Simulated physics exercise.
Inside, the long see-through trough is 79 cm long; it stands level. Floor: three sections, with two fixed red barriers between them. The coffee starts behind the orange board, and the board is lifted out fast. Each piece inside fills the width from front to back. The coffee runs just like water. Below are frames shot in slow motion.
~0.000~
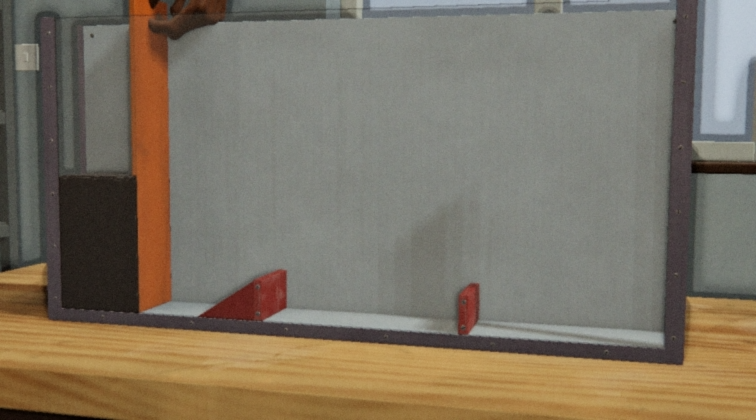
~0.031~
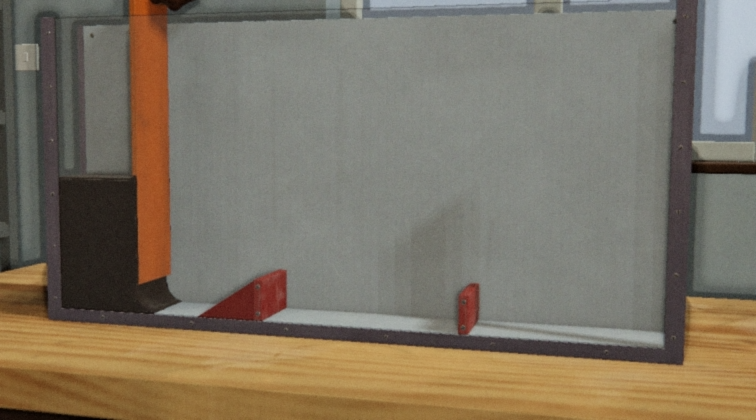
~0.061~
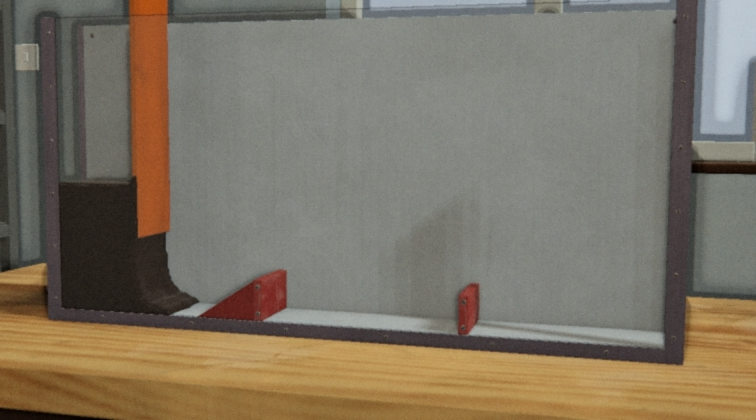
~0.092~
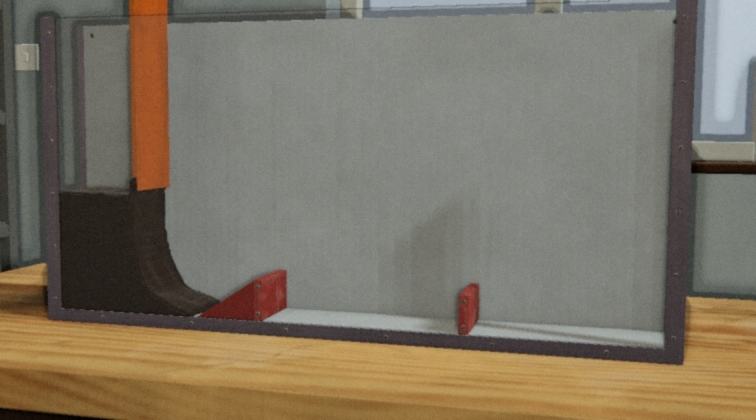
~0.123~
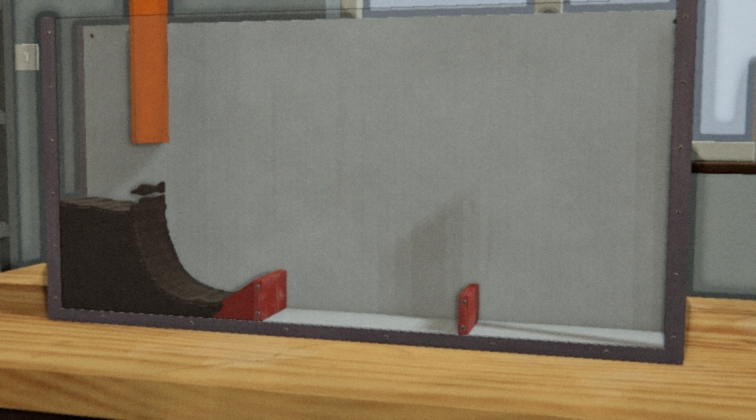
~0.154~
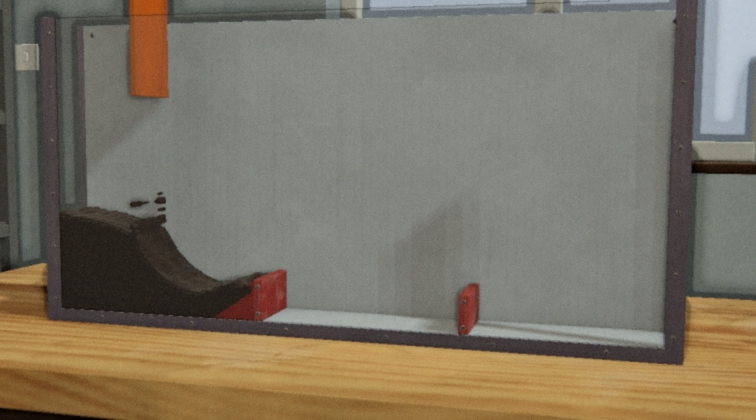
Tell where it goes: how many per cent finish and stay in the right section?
Roughly 16 per cent stays in the right section.
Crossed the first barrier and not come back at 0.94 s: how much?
Roughly 50 percent.
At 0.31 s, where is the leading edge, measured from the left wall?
Roughly 44 cm out.
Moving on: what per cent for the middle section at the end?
Roughly 34 percent.
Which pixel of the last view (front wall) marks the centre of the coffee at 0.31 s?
You'll find the balance point close to (187, 279) in the last picture.
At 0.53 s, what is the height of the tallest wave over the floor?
About 7.0 cm.
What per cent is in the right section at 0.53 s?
Share there: Around 10 %.
After 0.31 s 25 per cent is beyond the first barrier and 0 beyond the second.
After 0.53 s 46 per cent is beyond the first barrier and 10 beyond the second.
After 0.94 s 50 per cent is beyond the first barrier and 17 beyond the second.
In the end the left section holds 48, the middle 35 and the right 17 per cent.
